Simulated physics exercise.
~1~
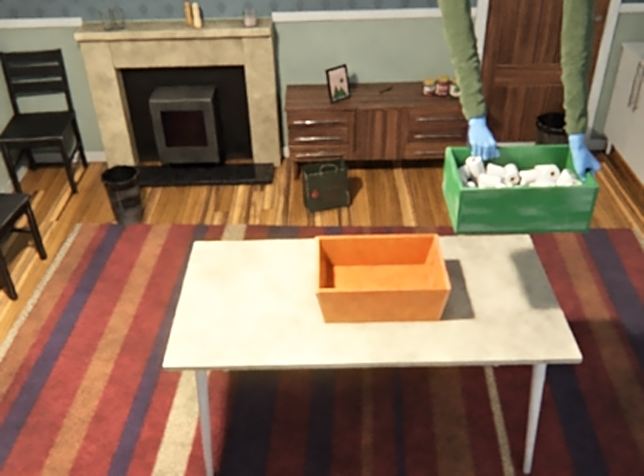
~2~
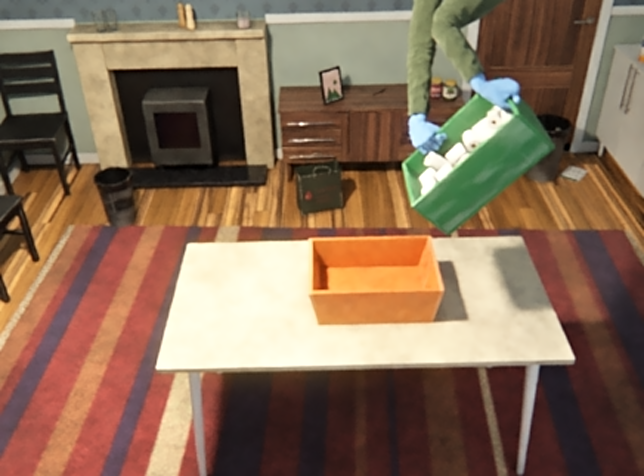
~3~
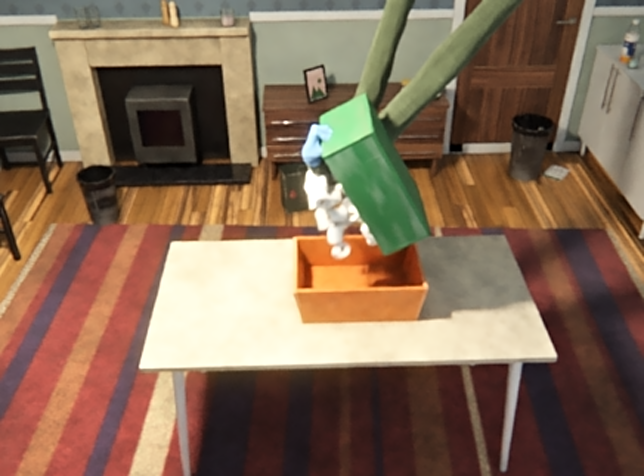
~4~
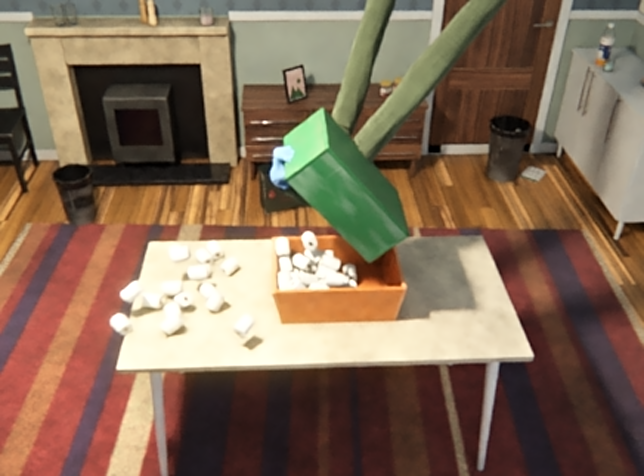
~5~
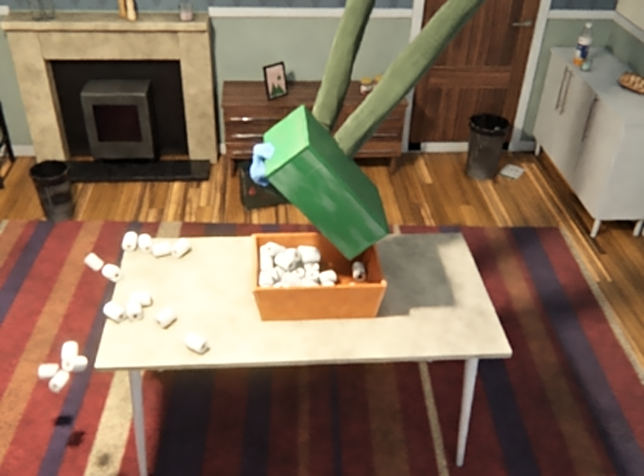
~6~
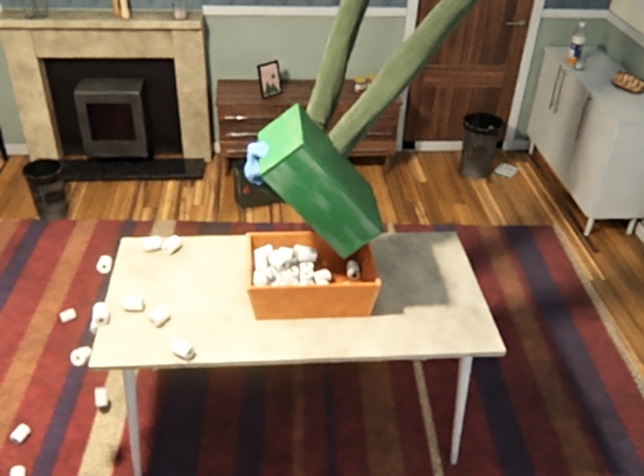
A living room with a fireplace, a wooden sideboard and a striped rug is seen from above, facing a pale table. An open orange box sits on the table, while blue-gloved hands hold a green box of white rolls above and behind its right side. The hands carry the green box left, tipping it steeply over the orange one, and the rolls tumble out. Many land in the orange box, but others scatter across the table's left side, and some drop off its edge. The tilted green box stays above as the orange box holds a heap, with stray rolls on the table and falling beyond it.
